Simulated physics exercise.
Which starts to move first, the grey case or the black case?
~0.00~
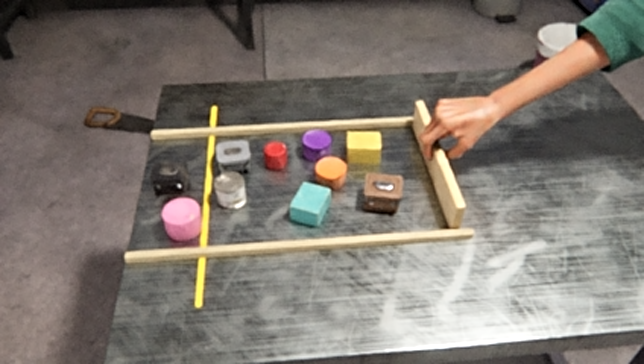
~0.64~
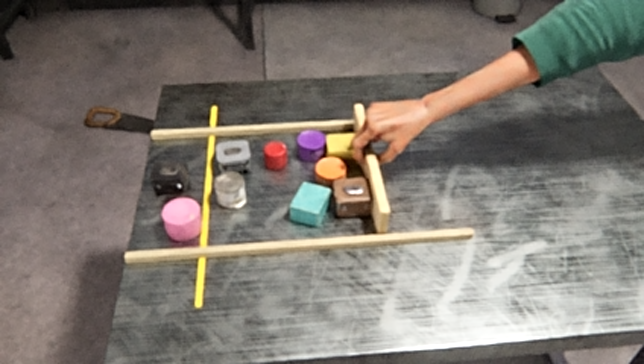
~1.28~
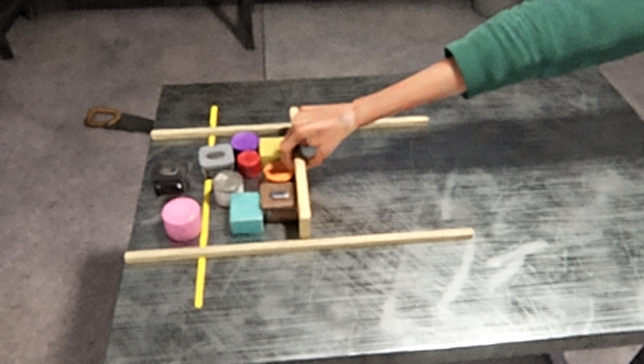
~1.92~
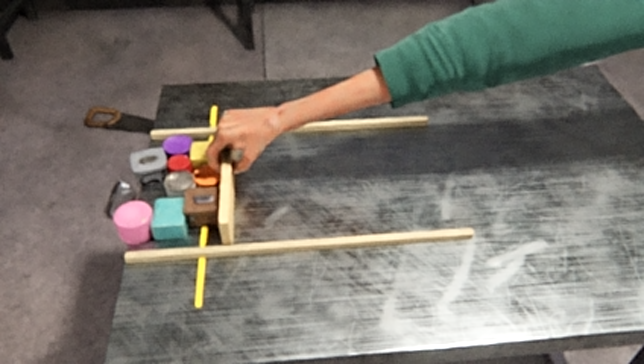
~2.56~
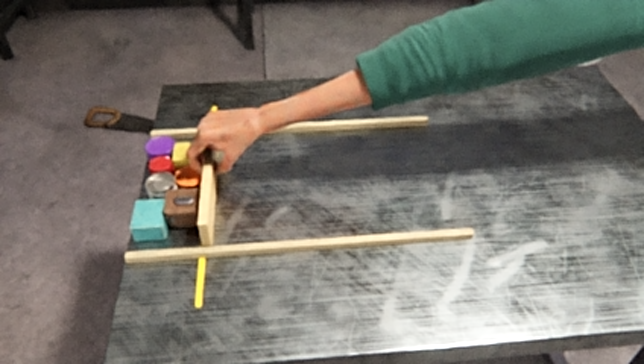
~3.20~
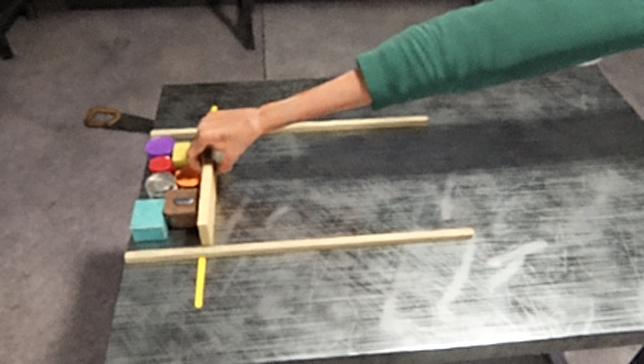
The grey case starts to move first. The black case stays still until the board has pushed the bunch farther left.
